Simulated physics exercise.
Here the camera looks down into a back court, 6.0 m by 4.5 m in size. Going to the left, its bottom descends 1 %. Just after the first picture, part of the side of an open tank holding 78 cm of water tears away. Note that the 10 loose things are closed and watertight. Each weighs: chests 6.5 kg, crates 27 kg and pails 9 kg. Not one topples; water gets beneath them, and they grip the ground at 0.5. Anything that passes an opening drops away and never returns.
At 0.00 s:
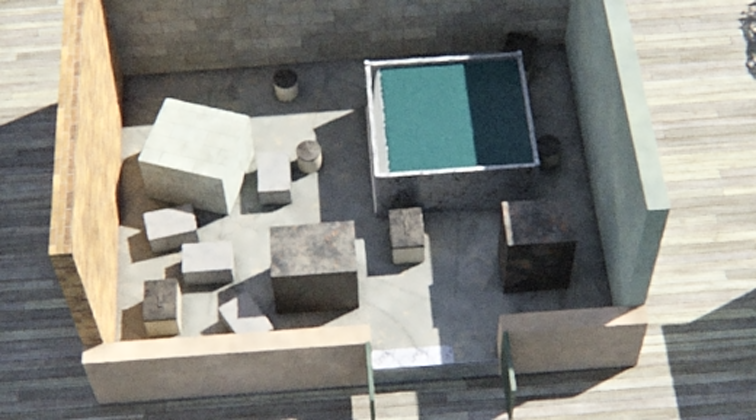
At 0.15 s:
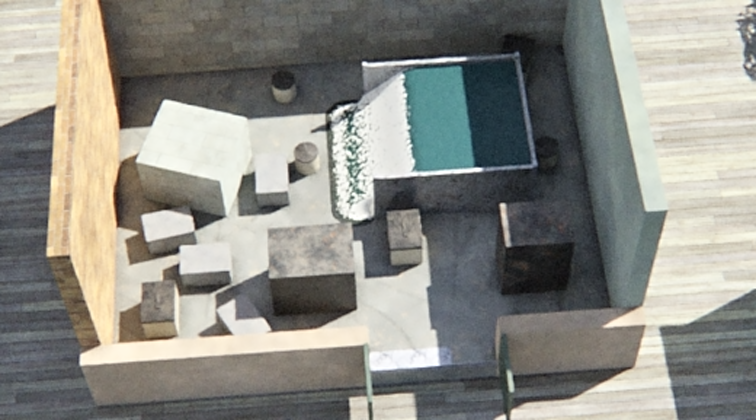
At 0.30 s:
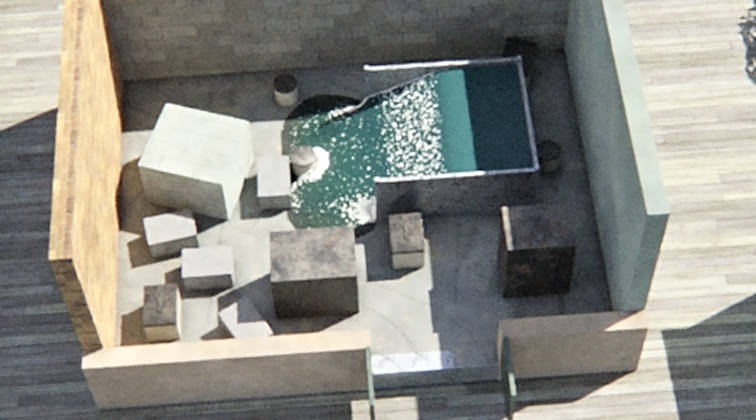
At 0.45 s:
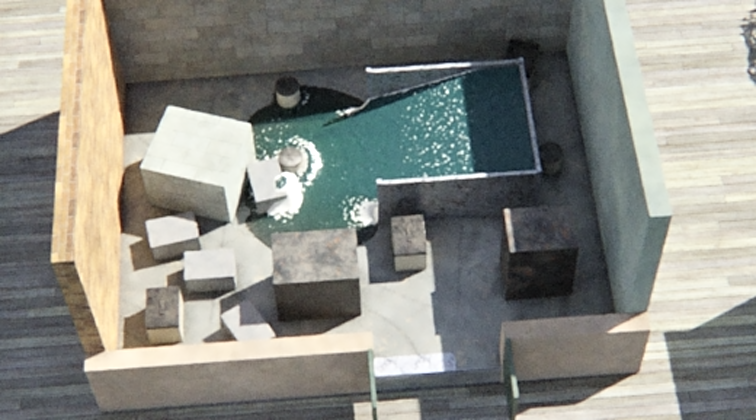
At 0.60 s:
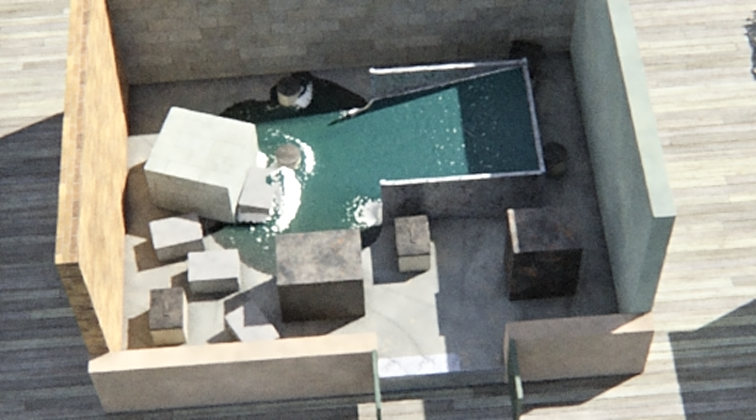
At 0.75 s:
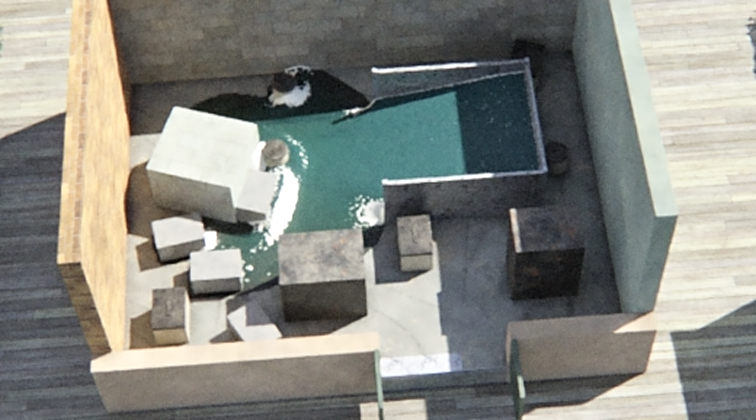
Green water burst through the left side of a raised tank in a walled yard and spread left across the floor, swirling around the blocks and shifting a few of the smaller things.
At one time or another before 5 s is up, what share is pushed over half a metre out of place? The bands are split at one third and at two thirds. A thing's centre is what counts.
Answer: The large band.
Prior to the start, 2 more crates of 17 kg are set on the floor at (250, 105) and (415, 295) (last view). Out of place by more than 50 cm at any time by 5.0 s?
Beyond it, Within it.
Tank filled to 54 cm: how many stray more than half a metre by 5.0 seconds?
Then 7 of them.
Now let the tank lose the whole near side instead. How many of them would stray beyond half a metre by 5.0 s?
So the tally would be 4.
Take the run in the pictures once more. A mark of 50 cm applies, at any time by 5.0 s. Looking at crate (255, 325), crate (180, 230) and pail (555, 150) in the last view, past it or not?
Taking them in turn, the answers are greater, greater and smaller.
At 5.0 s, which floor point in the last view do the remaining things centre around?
(365, 242).
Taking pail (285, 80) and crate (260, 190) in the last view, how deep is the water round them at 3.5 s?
Depths: Near 20 cm, then near 29 cm.
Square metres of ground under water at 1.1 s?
11.5 m2.
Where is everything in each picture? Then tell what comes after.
In the first frame, a pail at (308, 150), on the bottom; a crate at (274, 171) rests on the ground; 3.2 m2 under water; 0 of 10 have shifted.
In the second frame, a pail at (306, 152) rests on the ground; a crate at (272, 173) rests on the ground; 4.3 m2 under water; 0 of 10 have shifted.
In the third frame, a pail at (303, 156), on the bottom, 7 cm from its start; a crate at (274, 176) rests on the ground; 5.5 m2 under water; 1 of 10 have shifted.
In the fourth frame, a pail at (290, 157) rests on the ground, 26 cm from its start; a crate at (267, 179) rests on the ground, 11 cm from its start; water covers 6.8 m2; 2 of 10 have shifted.
In the fifth frame, a pail at (288, 154), afloat, 33 cm from its start; a crate at (260, 187), on the bottom, 27 cm from its start; water covers 8.3 m2; 2 of 10 have shifted.
In the sixth frame, a pail at (275, 149), afloat, 52 cm from its start; a crate at (258, 191), on the bottom, 35 cm from its start; water covers 9.3 m2; 3 of 10 have shifted.
After 1.1 s 3 of 10 are over 50 cm from their spots; 2 afloat.
After 2.2 s 5 of 10 are over 50 cm from their spots; 3 afloat.
After 3.5 s 6 of 10 are over 50 cm from their spots; 7 afloat.
After 5.0 s 7 of 10 are over 50 cm from their spots, and 8 have been at some point; 6 afloat.
